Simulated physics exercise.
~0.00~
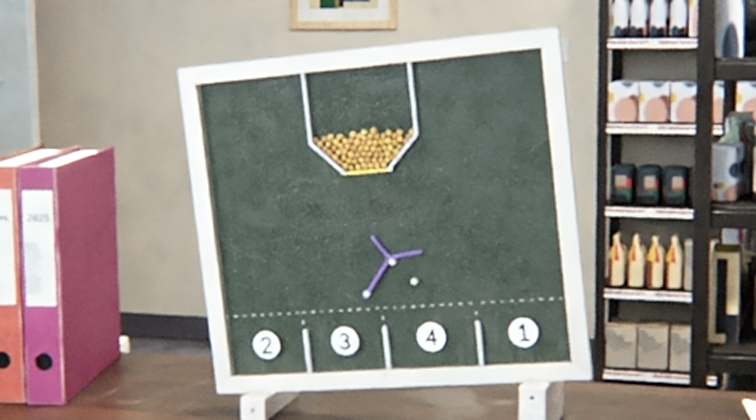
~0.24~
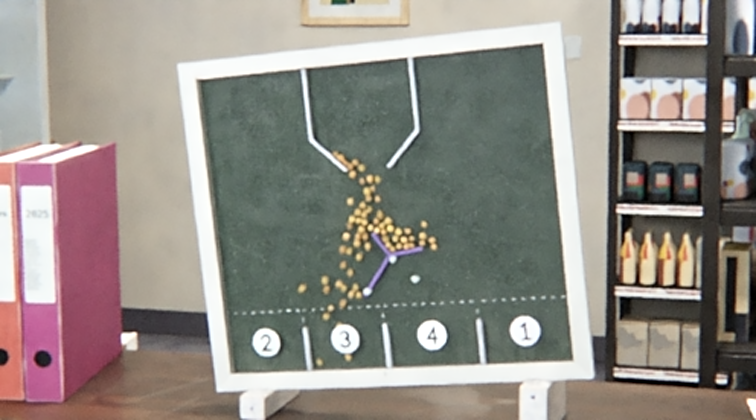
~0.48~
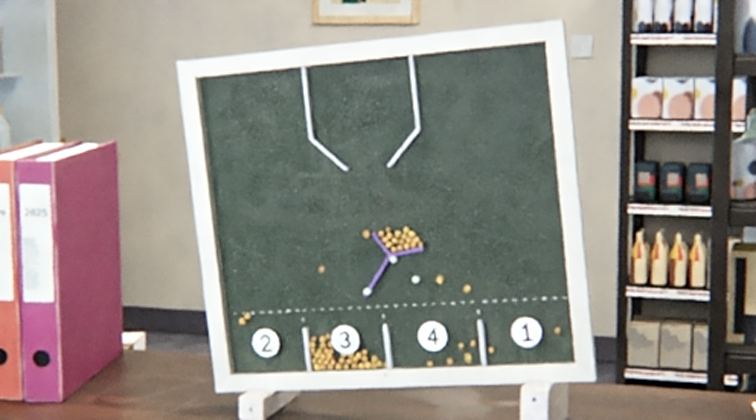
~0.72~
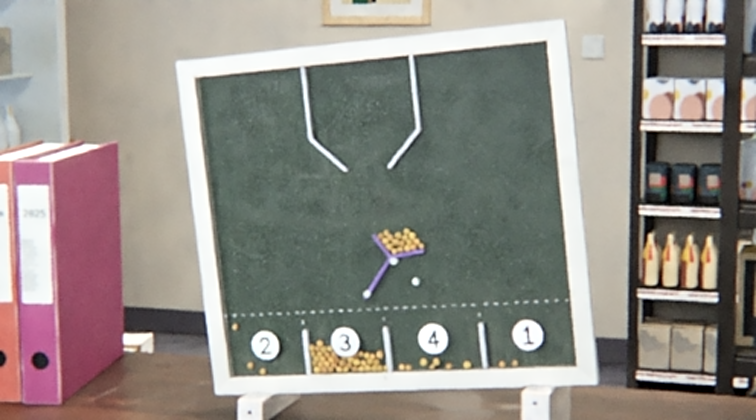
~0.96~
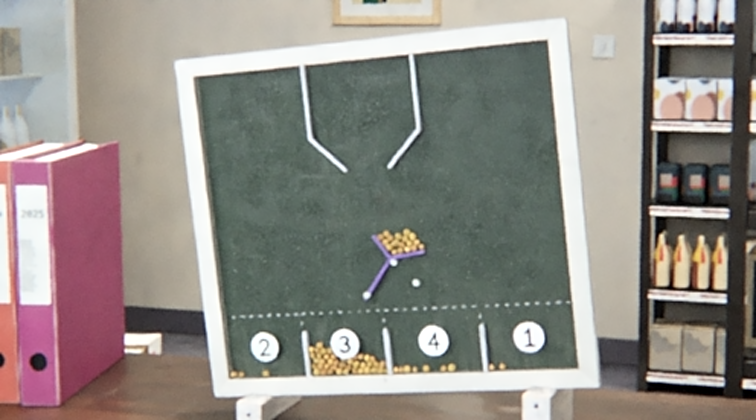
A white-framed upright box with a dark green back stands on a brown tabletop, seen from the front as the view drifts slightly sideways, with orange and purple binders at left and stocked shelves at right. Golden beads fill a white hopper above a purple three-armed rocker and four numbered bins. The hopper opens and the beads pour down onto the rocker, whose lower arm points down to the left. Many spill into bin three, while a few scatter into the others. Finally, a clump rests on the rocker, and bin three holds the biggest pile.
